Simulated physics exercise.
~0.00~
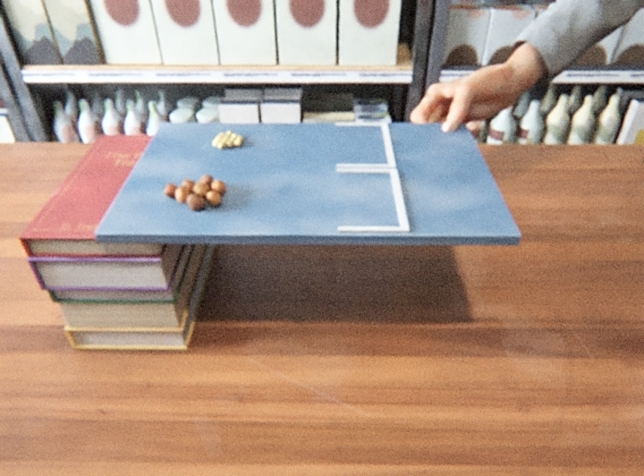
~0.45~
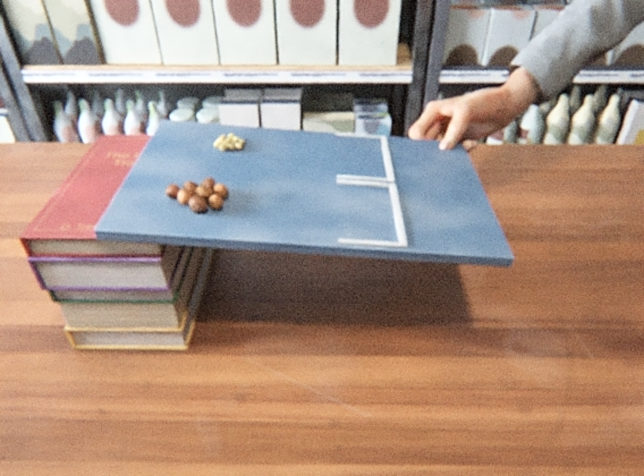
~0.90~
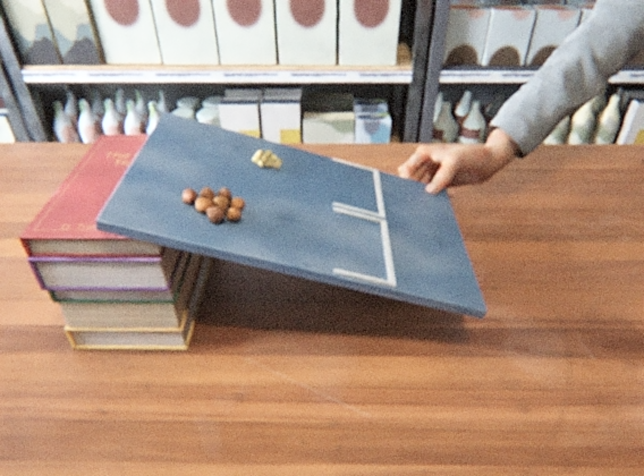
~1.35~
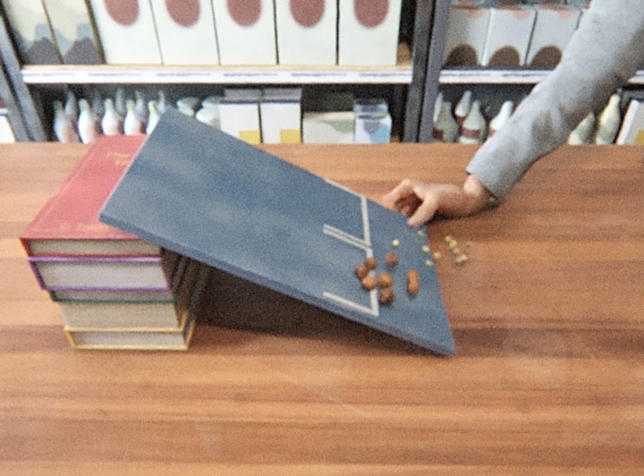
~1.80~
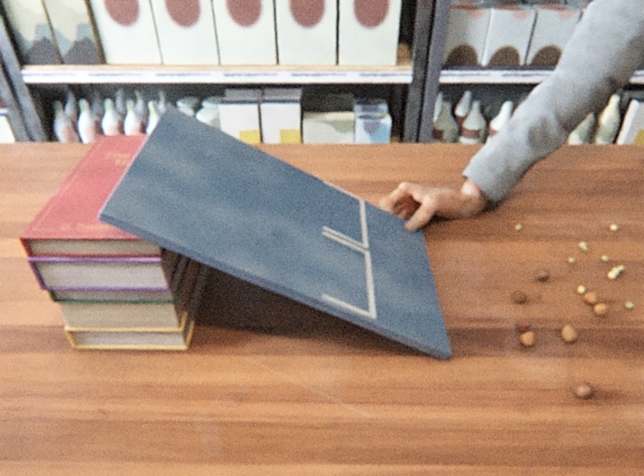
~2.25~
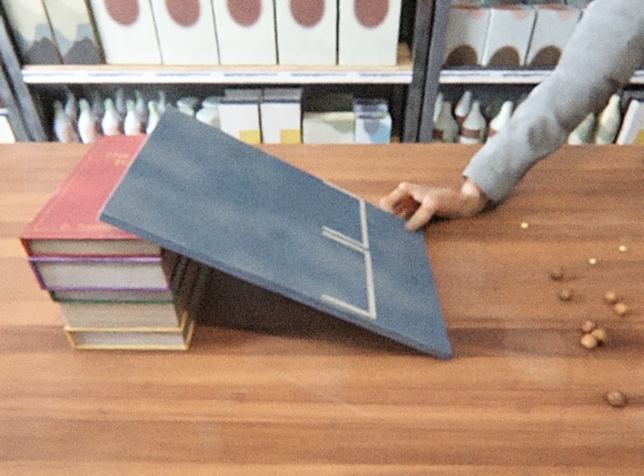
On a wooden table in front of stocked shelves, a hand lowered one end of a blue board propped on books, and the piles of brown balls and pale bits slid past the white strips and scattered across the tabletop to the right.
